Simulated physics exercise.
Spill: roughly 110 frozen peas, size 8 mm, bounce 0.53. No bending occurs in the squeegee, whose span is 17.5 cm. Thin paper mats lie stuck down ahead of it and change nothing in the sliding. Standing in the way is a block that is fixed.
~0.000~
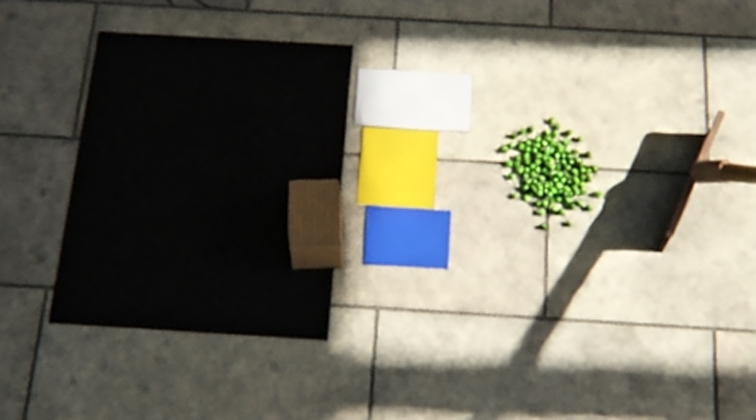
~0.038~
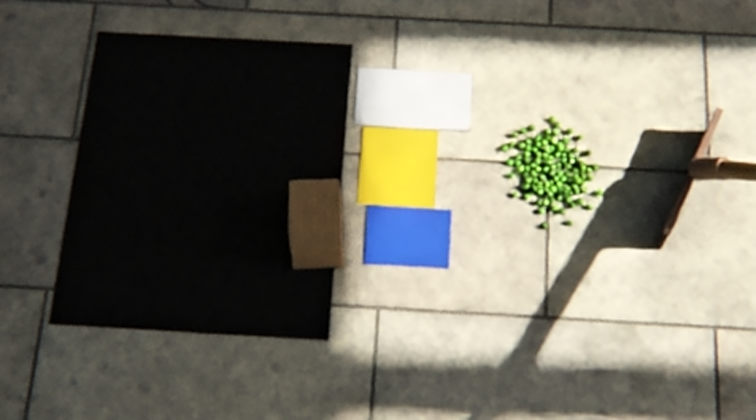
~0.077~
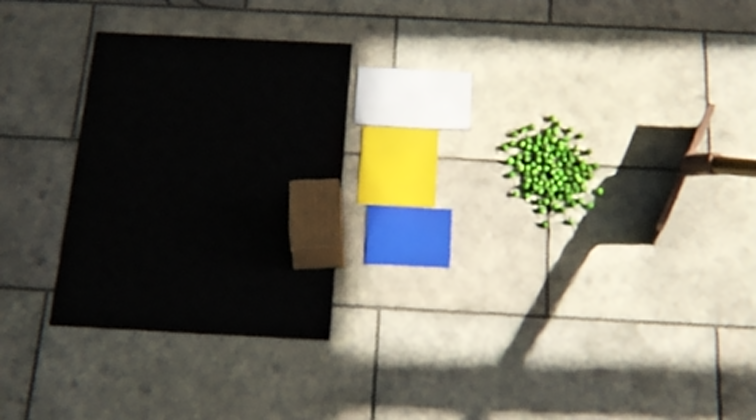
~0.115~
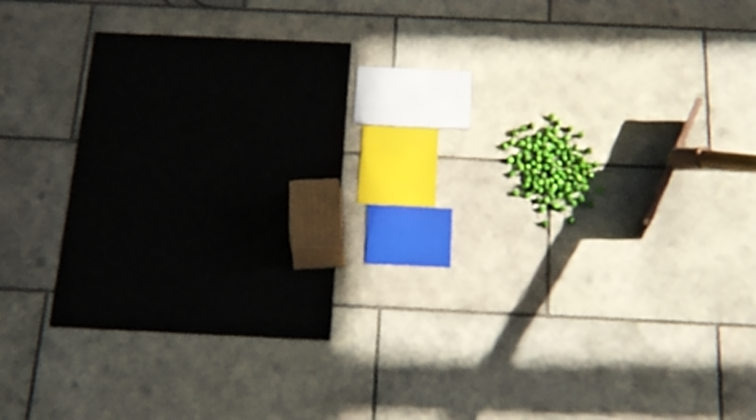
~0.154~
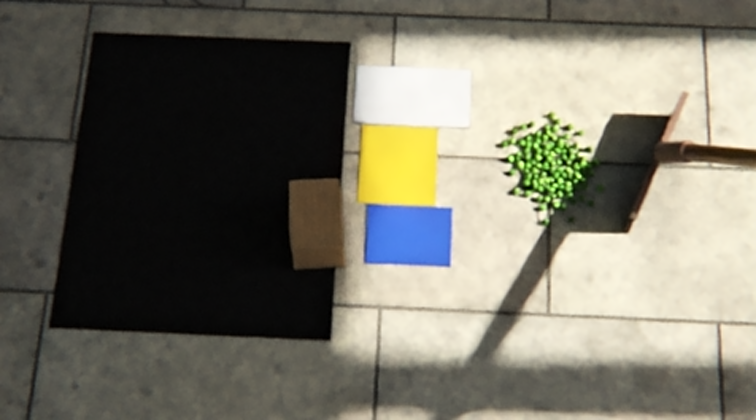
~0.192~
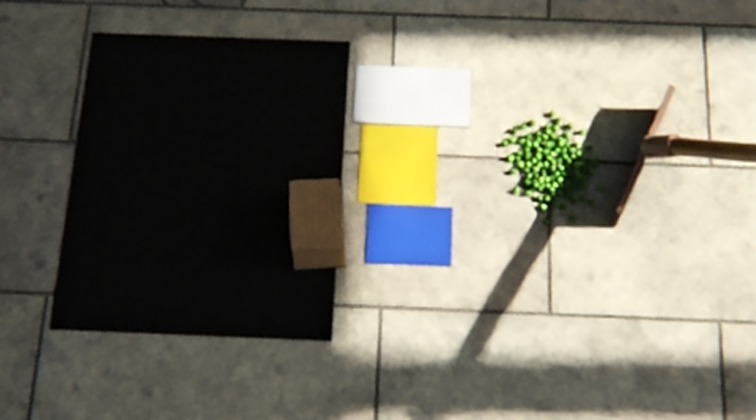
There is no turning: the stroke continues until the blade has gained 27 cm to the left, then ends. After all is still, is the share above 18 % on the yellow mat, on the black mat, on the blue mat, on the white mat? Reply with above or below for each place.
Yellow mat: Above; black mat: Below; blue mat: Below; white mat: Above.
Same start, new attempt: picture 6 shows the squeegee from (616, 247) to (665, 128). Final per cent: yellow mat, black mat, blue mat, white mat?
Yellow mat: 0; black mat: 0; blue mat: 10; white mat: 0.
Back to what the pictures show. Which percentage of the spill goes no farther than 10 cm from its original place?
My estimate is some 15 percent.
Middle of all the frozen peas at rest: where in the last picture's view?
The middle ends up roughly at (421, 117).
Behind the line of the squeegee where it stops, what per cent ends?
Close to 15 in a hundred, I'd say.
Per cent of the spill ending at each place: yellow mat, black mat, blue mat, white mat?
Final shares - yellow mat 25, black mat 0, blue mat 0, white mat 40.
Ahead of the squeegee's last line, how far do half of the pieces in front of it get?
6 cm.
After 0.45 s, squeegee 18 cm from its start, spill 13 cm wide; off the mats 100 %.
Then, at 0.71 s, squeegee 28 cm from its start, spill 20 cm wide; yellow mat 25 %, white mat 40 %, off the mats 35 %.
Then, at 0.93 s, squeegee 28 cm from its start, spill 22 cm wide; yellow mat 30 %, white mat 45 %, off the mats 25 %.
In the end, at 1.3 s, blue mat 0 %, yellow mat 25 %, white mat 40 %, black mat 0 %, off the mats 30 %.
